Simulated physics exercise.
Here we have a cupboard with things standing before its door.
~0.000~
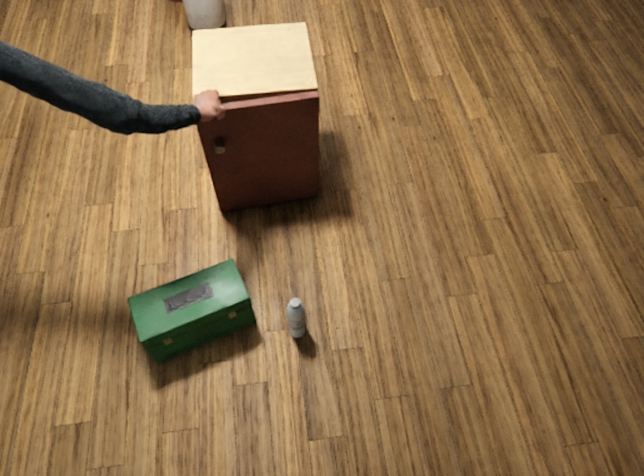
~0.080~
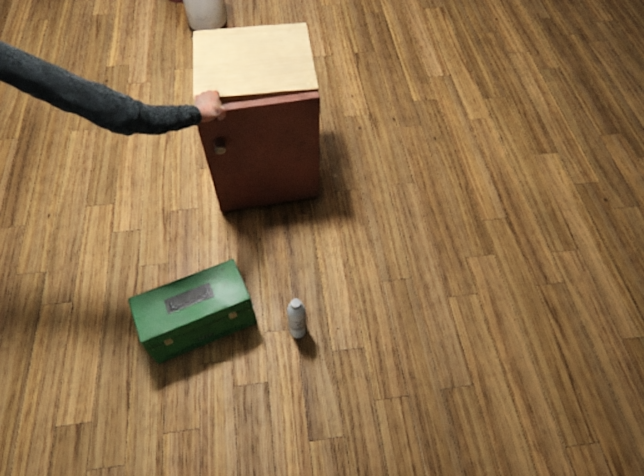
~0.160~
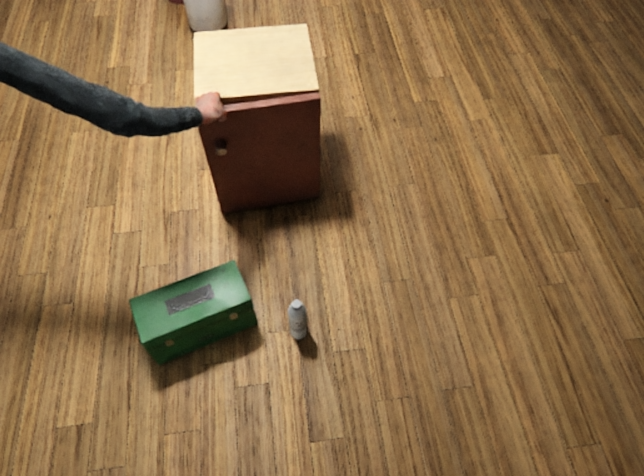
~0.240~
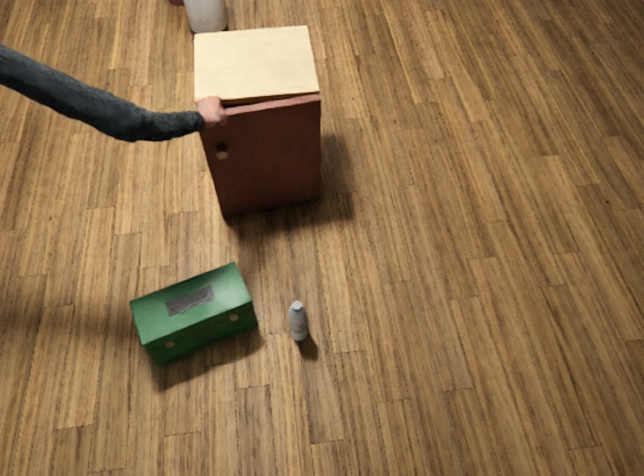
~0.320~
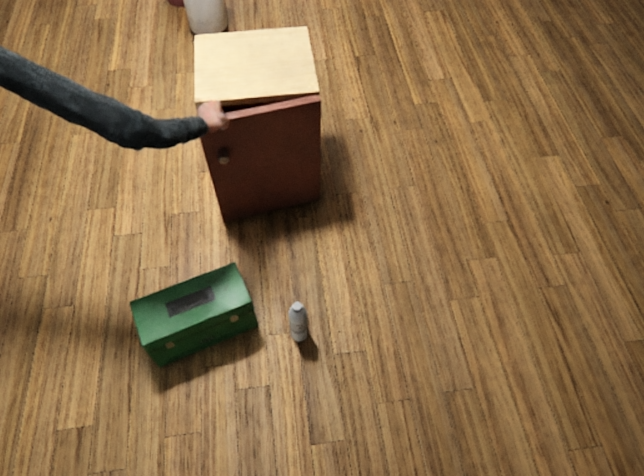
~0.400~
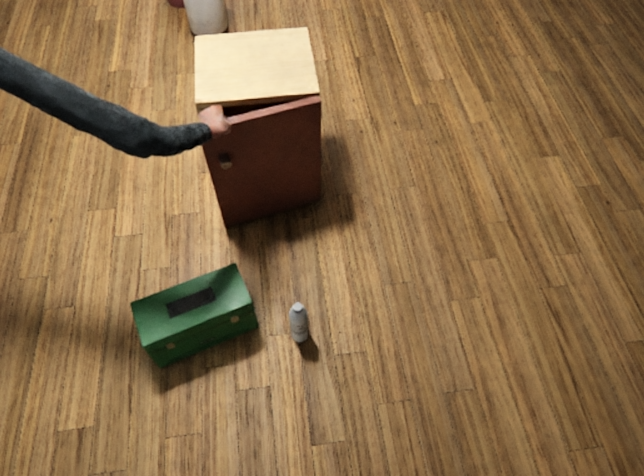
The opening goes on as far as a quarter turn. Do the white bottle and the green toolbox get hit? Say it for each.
Outcome: The white bottle remains where it is; the green toolbox remains where it is.
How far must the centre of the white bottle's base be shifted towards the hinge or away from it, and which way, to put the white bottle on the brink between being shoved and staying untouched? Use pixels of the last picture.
About 40 pixels up.
By 1.00 s, door 37° open; white bottle at rest near (299, 321); green toolbox at rest near (198, 315).
By 1.72 s, door 68° open; white bottle at rest near (299, 321); green toolbox at rest near (198, 315).
By 2.32 s, door 90° open; white bottle at rest near (299, 321); green toolbox at rest near (198, 315).
When it is over (2.8 s), the white bottle escapes contact, near (299, 321); the green toolbox escapes contact, near (198, 315).
